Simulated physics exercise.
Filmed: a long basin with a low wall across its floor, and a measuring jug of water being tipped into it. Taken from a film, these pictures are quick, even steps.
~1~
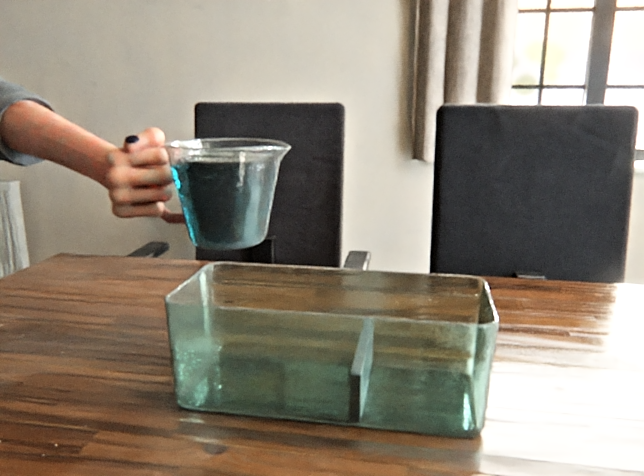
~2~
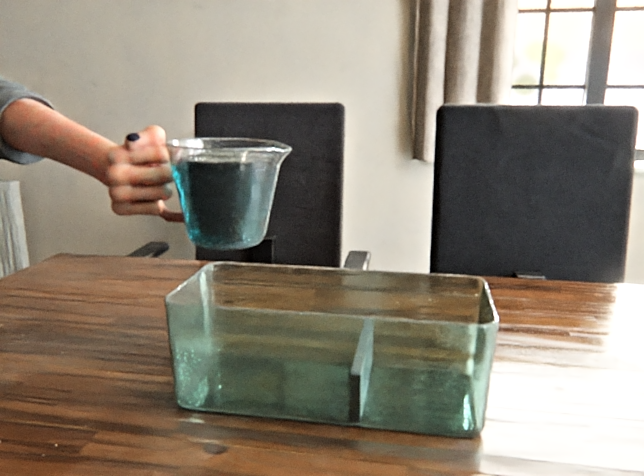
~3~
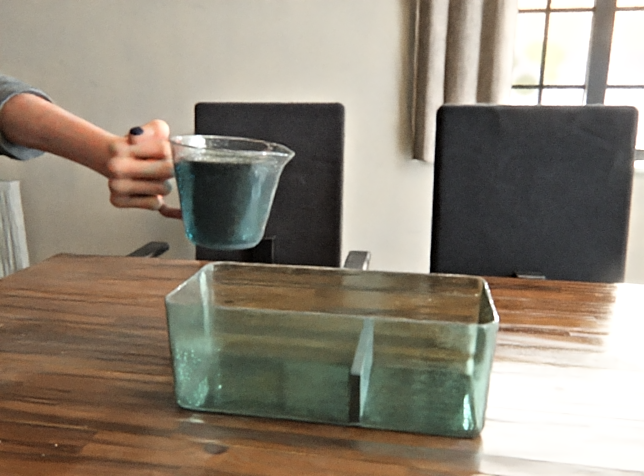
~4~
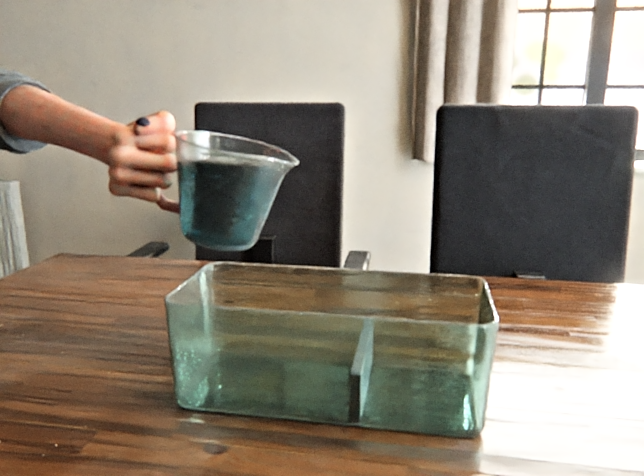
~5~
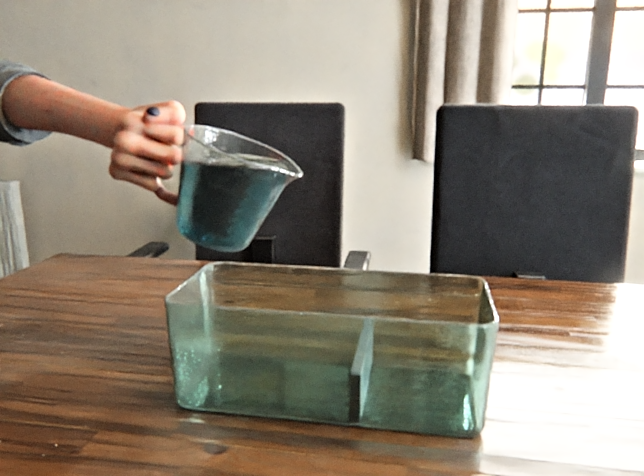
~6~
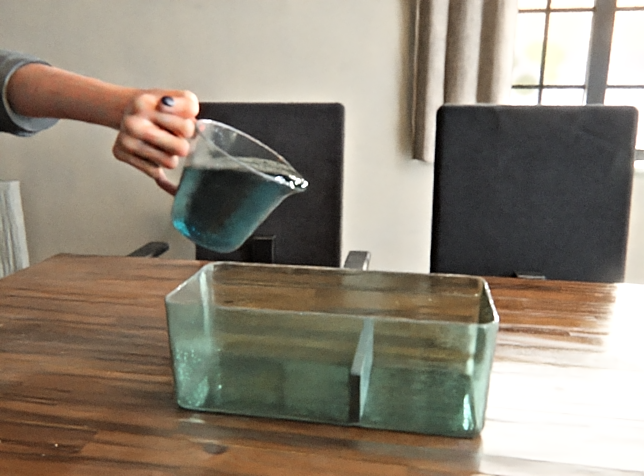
A hand tilts a clear jug of blue water rightward above a divided glass basin.
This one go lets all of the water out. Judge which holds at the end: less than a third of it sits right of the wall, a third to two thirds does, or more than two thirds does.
The part right of the wall will probably remain beneath one third.
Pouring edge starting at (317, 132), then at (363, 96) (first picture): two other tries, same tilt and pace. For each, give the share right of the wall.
Around 45 percent first, around 85 percent second.
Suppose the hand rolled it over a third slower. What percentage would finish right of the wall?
About 15 per cent.
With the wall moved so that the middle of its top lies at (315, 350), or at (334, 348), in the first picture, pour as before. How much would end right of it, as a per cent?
About 85 % and 50 %.
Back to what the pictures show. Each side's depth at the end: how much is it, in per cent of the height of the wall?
About 40 left, about 10 right.
A moment on, the measuring jug is tipped on its side and 45 per cent is still to pour, 28 is left of the wall and 6 right of it.
Next, the measuring jug is tipped right over and 7 per cent is still to pour, 80 is left of the wall and 7 right of it.
Then the measuring jug is tipped right over and 0 per cent is still to pour, 88 is left of the wall and 10 right of it.
Later the measuring jug is tipped right over and 0 per cent is still to pour, 88 is left of the wall and 10 right of it.
At rest 88 per cent lies left of the wall, 10 right of it and 2 outside.
